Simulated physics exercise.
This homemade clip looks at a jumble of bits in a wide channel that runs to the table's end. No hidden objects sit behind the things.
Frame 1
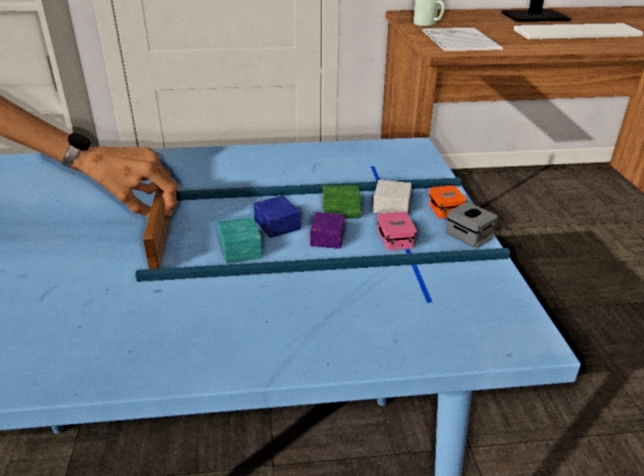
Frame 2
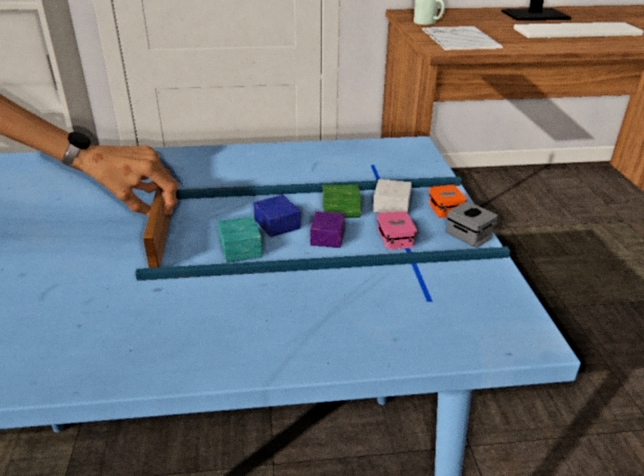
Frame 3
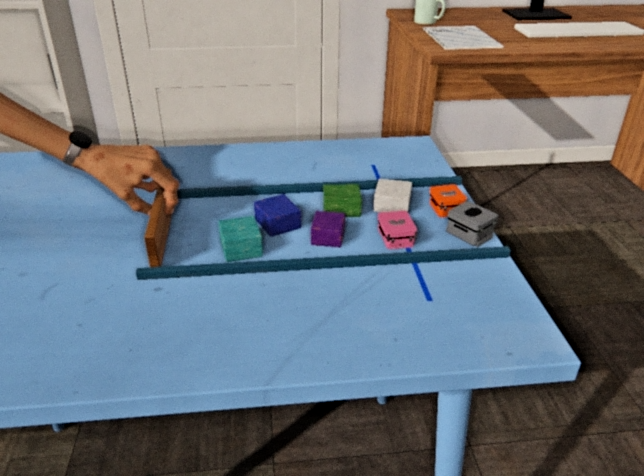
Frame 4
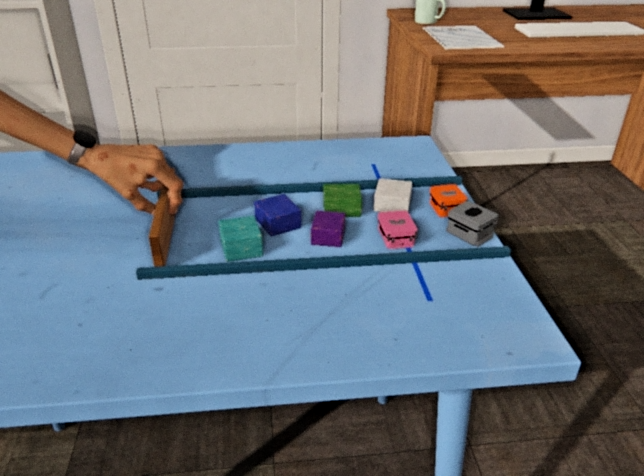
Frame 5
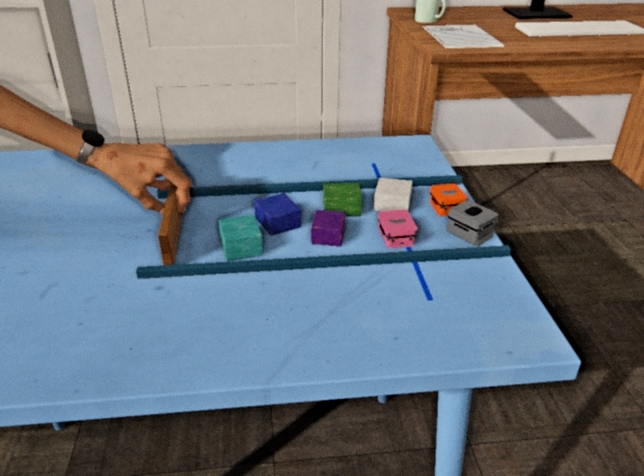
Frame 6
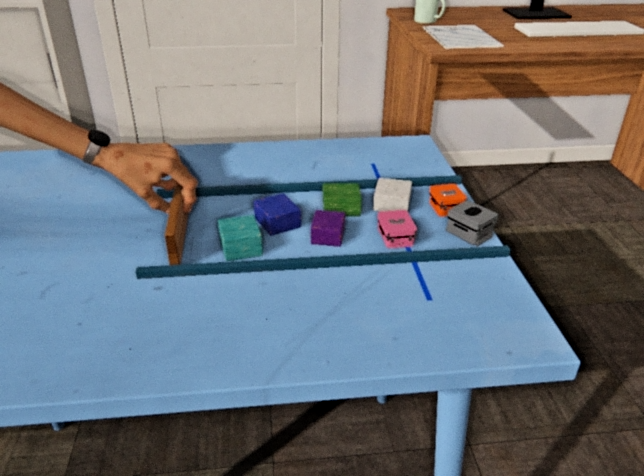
We see a hand holding an upright wooden board at the left of a channel on a blue table, moving it slightly right toward coloured blocks and small cases, which stay still.
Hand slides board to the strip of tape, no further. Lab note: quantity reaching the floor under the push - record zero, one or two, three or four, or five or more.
Spilled: A single one or a pair.
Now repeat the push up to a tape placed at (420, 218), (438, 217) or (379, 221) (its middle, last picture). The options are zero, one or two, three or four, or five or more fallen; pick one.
In turn: Either three or four, either three or four, zero.
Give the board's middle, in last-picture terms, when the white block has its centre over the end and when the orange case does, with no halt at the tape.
Approx. (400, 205) for the first, approx. (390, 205) for the second.
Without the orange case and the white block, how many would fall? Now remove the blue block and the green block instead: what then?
First try: 1 fallen; other try: 1.
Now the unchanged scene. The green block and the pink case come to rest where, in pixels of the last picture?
In the last picture the green block sits at (436, 193) while the pink case sits at (482, 225).
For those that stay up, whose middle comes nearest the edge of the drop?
White block.
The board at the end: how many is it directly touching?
The answer is 2.
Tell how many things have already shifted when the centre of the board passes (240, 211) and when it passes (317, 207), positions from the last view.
Moved so far: 1, later 6.
A little later, none off yet; grey case at rest near (471, 223); orange case at rest near (447, 201); white block at rest near (393, 196).
Next, none off yet; grey case at rest near (471, 223); orange case at rest near (447, 201); white block moving near (397, 195).
Later still, none off yet; grey case shifted a little near (489, 223); orange case shifted about its own width near (471, 201); white block shifted about its own width near (437, 188).
When it is over, the number that fall off is one or two; down, orange case and grey case.
